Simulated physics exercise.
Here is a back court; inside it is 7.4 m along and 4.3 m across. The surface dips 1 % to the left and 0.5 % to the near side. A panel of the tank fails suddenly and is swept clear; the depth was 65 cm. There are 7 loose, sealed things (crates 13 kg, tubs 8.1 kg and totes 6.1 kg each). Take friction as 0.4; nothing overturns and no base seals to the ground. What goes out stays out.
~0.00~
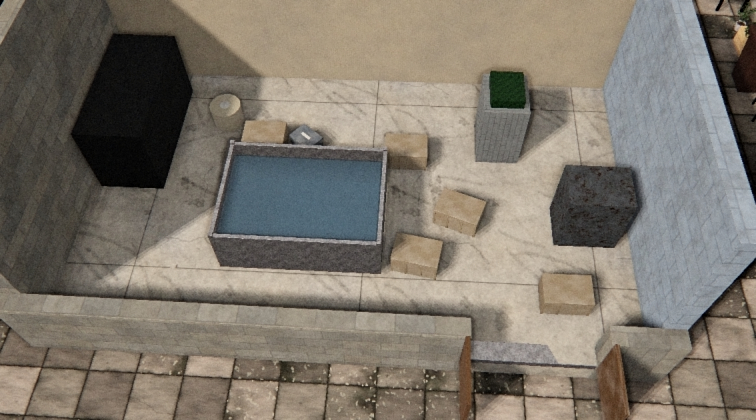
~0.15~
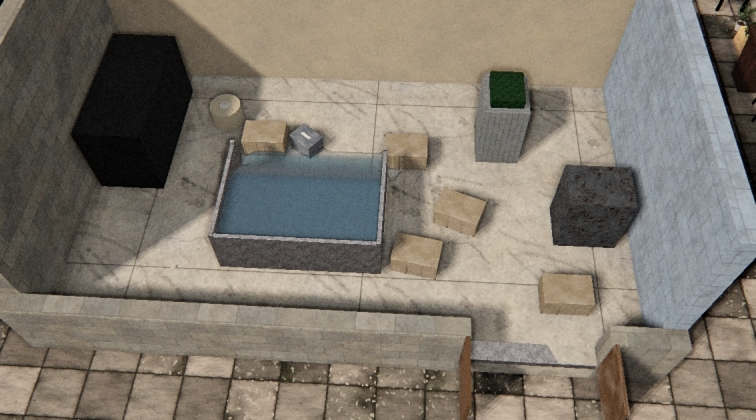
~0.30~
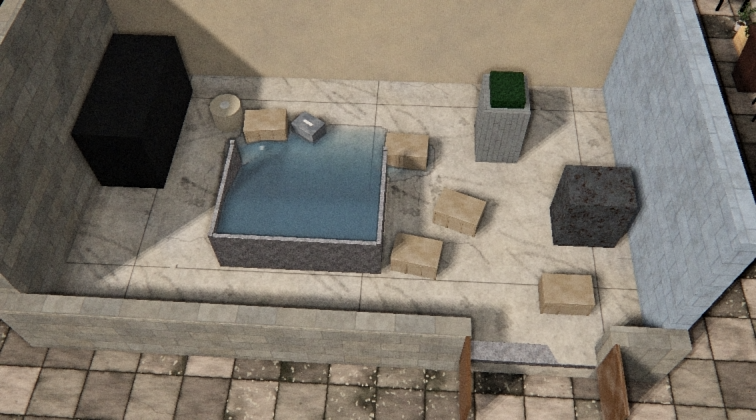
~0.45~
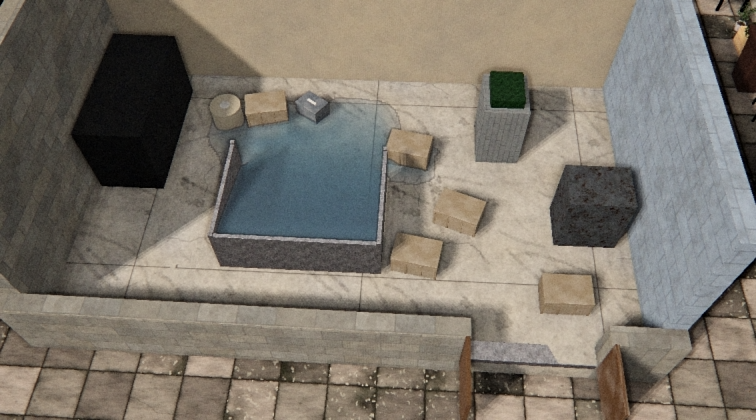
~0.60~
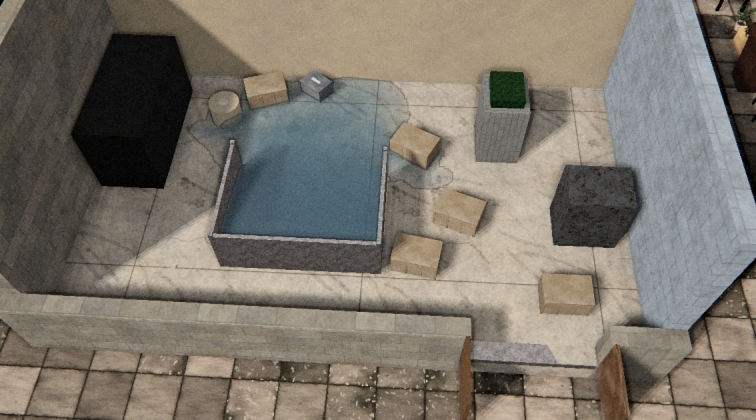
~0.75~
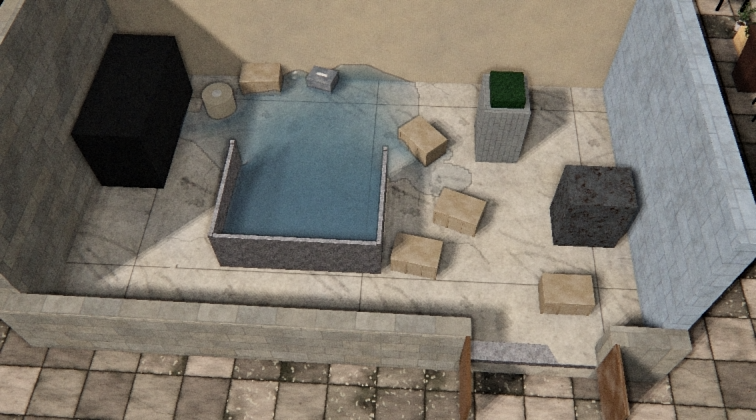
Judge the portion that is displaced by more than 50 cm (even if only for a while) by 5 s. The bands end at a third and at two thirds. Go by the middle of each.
That comes to two thirds or more.
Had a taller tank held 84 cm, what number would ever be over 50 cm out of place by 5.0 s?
In that case 6 of them.
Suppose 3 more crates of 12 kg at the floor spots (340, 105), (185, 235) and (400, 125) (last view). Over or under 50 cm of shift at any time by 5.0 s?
In turn: Over, more, more.
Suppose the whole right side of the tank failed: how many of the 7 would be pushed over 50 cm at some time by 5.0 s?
Then 3.
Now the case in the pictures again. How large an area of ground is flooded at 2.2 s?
Some 14 m2.
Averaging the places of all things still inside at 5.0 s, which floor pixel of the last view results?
Near (395, 205).
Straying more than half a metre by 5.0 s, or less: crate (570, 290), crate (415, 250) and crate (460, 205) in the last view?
In turn: Under, less, more.
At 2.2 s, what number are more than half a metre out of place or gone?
I count 4.
After 1.1 s 4 of 7 are over 50 cm from their spots; 2 afloat.
After 2.2 s 4 of 7 are over 50 cm from their spots; 3 afloat.
After 3.5 s 4 of 7 are over 50 cm from their spots; 4 afloat.
After 5.0 s 4 of 7 are over 50 cm from their spots, and 5 have been at some point; 3 afloat.
